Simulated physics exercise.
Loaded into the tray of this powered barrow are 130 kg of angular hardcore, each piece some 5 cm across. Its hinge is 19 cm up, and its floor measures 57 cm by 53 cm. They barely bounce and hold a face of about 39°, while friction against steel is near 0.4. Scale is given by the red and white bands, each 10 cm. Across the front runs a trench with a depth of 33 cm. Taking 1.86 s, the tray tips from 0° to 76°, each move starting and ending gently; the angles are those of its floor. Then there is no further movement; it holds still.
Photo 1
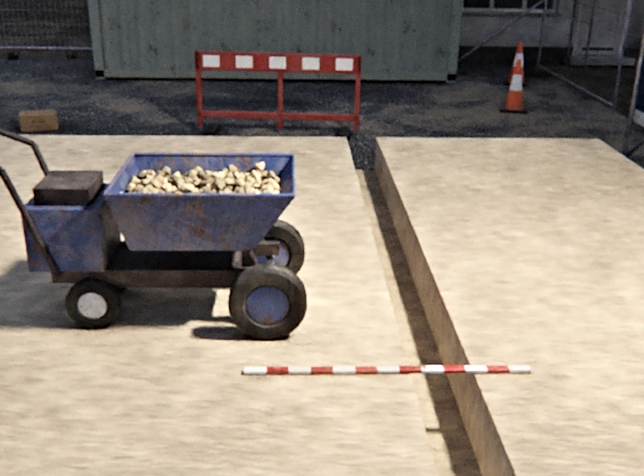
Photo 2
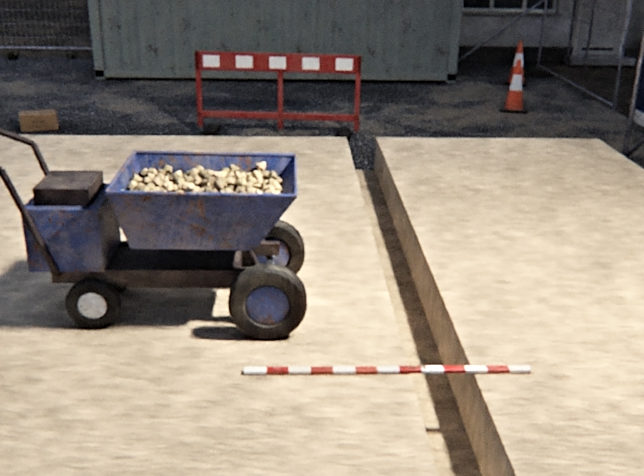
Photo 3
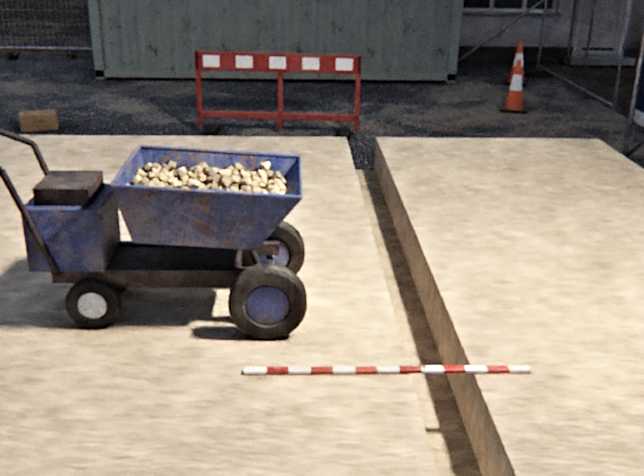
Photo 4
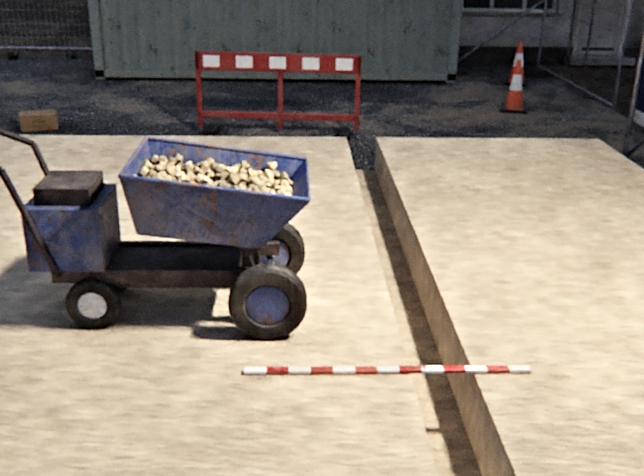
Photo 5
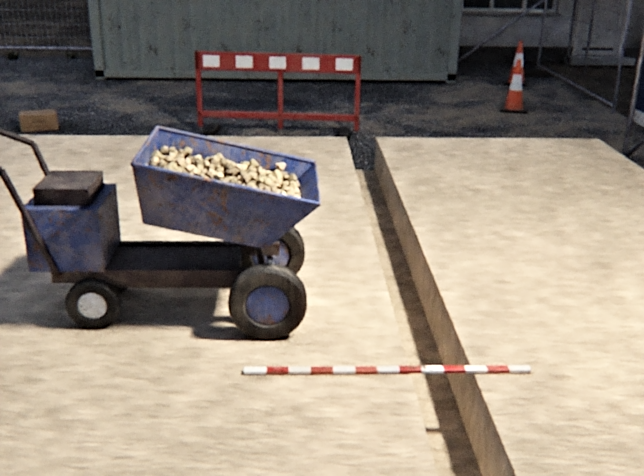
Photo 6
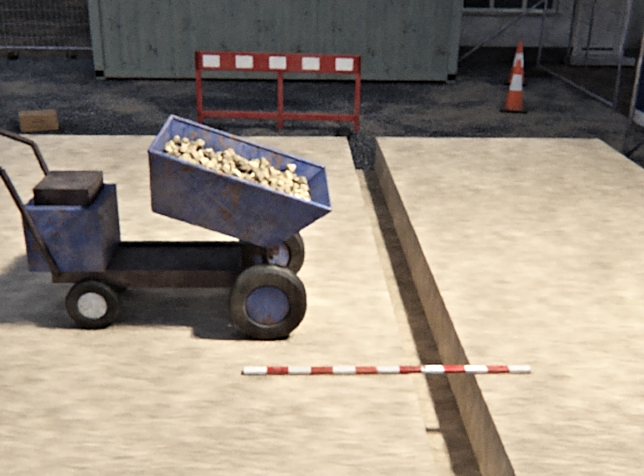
A blue powered barrow loaded with pale stones stood still beside a trench while its tray tilted gently at first, then more steeply, its left end rising and its front lip leaning to the right.
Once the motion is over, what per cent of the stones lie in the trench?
91 %.
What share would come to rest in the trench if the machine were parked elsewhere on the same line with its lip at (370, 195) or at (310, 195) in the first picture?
First place roughly 30%, second roughly 90%.
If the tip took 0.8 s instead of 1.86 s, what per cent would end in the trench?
Then some 90 per cent would.
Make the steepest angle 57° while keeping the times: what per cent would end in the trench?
I'd guess some 10 in a hundred.
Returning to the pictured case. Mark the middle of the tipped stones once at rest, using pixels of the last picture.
Roughly at (414, 342).
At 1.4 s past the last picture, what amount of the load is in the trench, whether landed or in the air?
By then, around 30 percent.
Then, 0.8 s after the last picture the floor is at 64°, 100 % in the tray; the foremost stones are at (382, 259).
Then, 1.4 s after the last picture the floor is at 76°, 67 % in the tray, 3 % short of the trench, 30 % in the trench; the foremost stones are at (446, 331).
Then, 1.7 s after the last picture the floor is at 76°, 36 % in the tray, 2 % short of the trench, 61 % in the trench, 1 % past the trench; the foremost stones are at (462, 323).
Then, 3.7 s after the last picture the floor is at 76°, 3 % in the tray, 6 % short of the trench, 91 % in the trench, 1 % past the trench; the foremost stones are at (469, 336).
